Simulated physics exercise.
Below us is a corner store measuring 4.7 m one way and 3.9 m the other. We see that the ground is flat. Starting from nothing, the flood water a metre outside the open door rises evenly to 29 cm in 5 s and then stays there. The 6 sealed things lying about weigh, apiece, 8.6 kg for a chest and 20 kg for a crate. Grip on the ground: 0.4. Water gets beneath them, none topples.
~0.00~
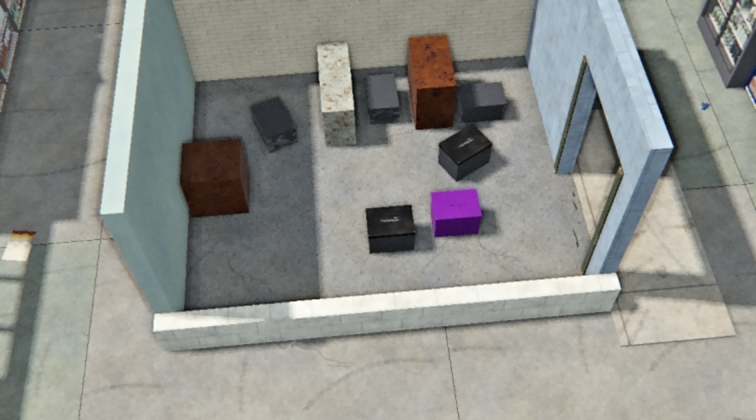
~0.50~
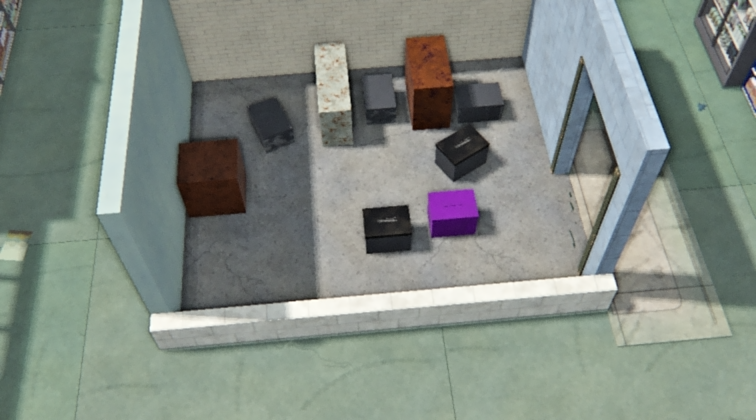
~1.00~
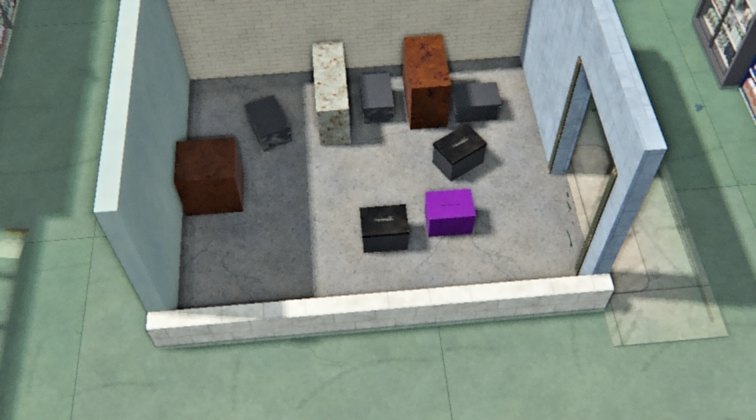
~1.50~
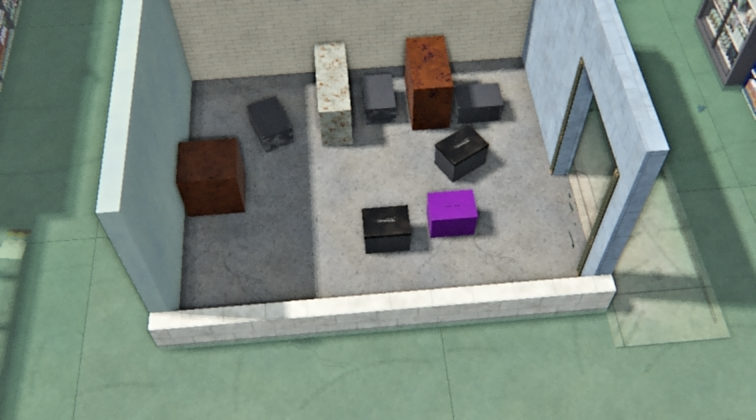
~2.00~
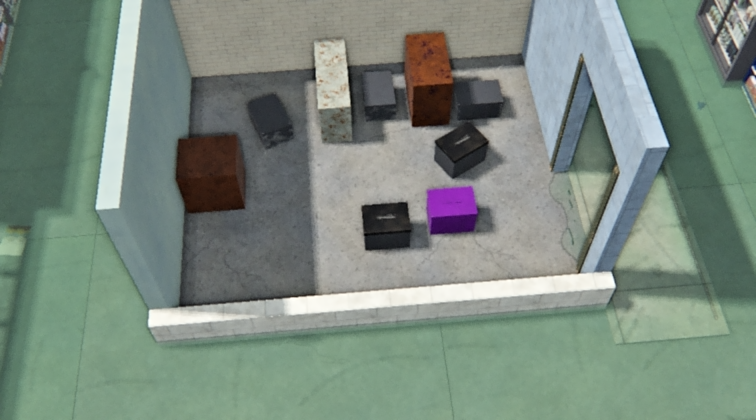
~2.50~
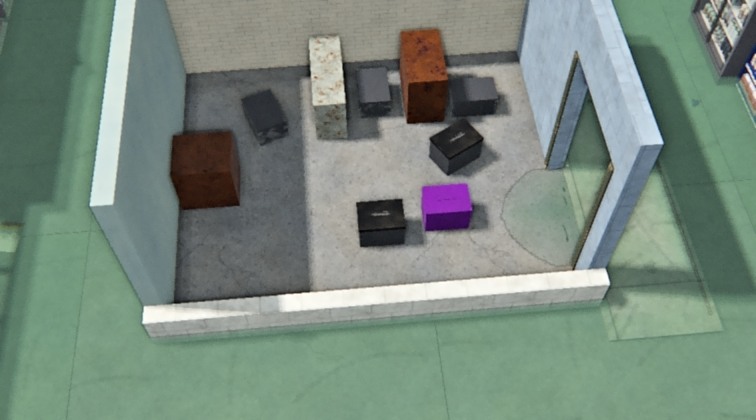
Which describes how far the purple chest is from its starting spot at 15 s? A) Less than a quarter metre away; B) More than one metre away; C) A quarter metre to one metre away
B.
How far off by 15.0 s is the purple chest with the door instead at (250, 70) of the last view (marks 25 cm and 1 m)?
Then the purple chest is swept a long way.
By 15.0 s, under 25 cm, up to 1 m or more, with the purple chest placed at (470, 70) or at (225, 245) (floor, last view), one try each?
A long trip, then a long trip.
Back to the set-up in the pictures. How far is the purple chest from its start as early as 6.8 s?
250 cm or so by then.
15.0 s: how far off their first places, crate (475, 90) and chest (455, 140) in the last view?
Respectively 20 and 40 centimetres.
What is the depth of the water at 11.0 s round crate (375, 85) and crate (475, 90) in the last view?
First roughly 11 cm, second roughly 4 cm.
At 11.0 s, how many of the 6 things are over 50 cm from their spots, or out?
At that time I count 4.
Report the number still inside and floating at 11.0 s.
At that time the total is 5.
After 3.5 s the purple chest is near (433, 199), 0.2 m from its start, aground; 0 afloat.
After 6.8 s the purple chest is near (257, 152), 2.4 m from its start, afloat; 3 afloat.
After 11.0 s the purple chest is near (214, 58), 3.6 m from its start, afloat; 5 afloat.
After 15.0 s the purple chest is near (234, 55), 3.5 m from its start, afloat; 5 afloat.
